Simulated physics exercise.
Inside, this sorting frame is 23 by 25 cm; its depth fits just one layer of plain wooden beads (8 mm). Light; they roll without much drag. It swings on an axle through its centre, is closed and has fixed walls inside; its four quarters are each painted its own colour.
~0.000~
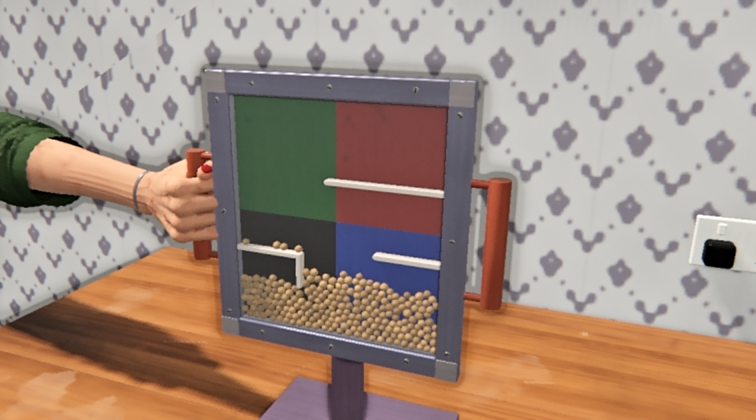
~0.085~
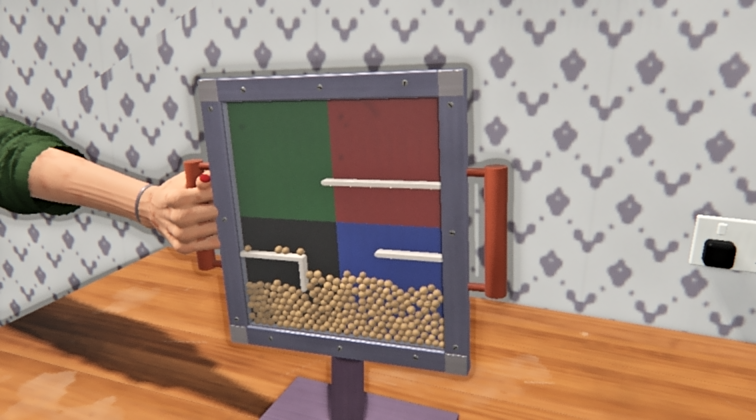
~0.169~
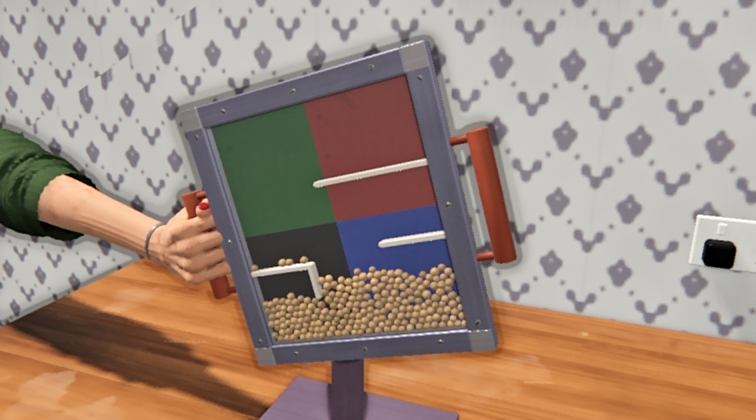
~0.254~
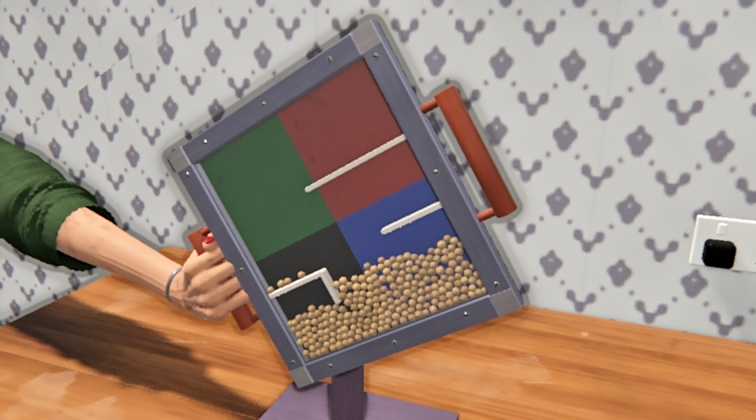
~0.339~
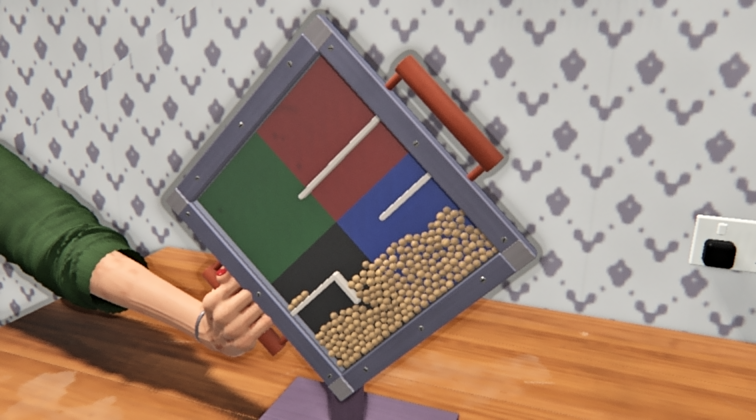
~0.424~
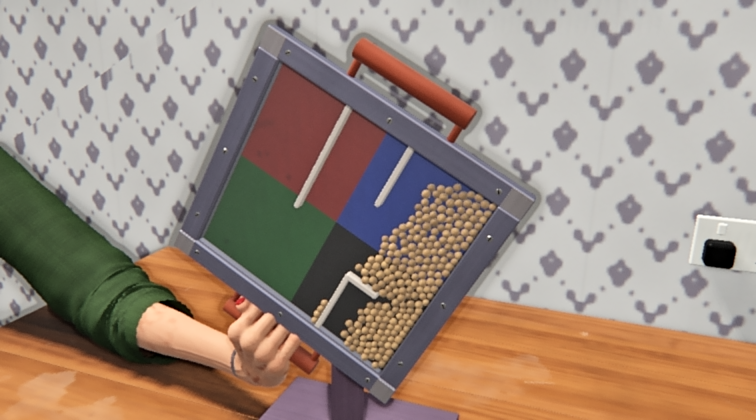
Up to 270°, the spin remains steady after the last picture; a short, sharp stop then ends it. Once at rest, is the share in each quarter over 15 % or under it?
Red quarter - over, blue quarter - over, green quarter - under, black quarter - under 15 %.
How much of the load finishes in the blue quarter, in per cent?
About 35 in a hundred end up there.
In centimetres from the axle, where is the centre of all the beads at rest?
The middle sits some 2 centimetres right and 7 centimetres below the axle.
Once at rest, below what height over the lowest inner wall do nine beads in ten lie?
About 9 cm.
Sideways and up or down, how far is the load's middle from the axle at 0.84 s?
The middle sits about 5 centimetres right and 3 centimetres below the axle.
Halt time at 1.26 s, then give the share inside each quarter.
Red quarter: 20; blue quarter: 0; green quarter: 45; black quarter: 40.
By 0.84 s it has turned 134°, the beads' middle is 5 cm right of and 3 cm below the axle; by quarter, green 40 %, black 60 %.
By 1.26 s it has turned 207°, the beads' middle is 5 cm right of and level with the axle; by quarter, red 20 %, green 45 %, black 40 %.
By 1.69 s it has turned 270°, the beads' middle is 2 cm right of and 5 cm below the axle; by quarter, red 55 %, blue 25 %, green 5 %, black 15 %.
In the end, by 2.6 s, red 60 %, blue 35 %, green 0 %, black 5 %.
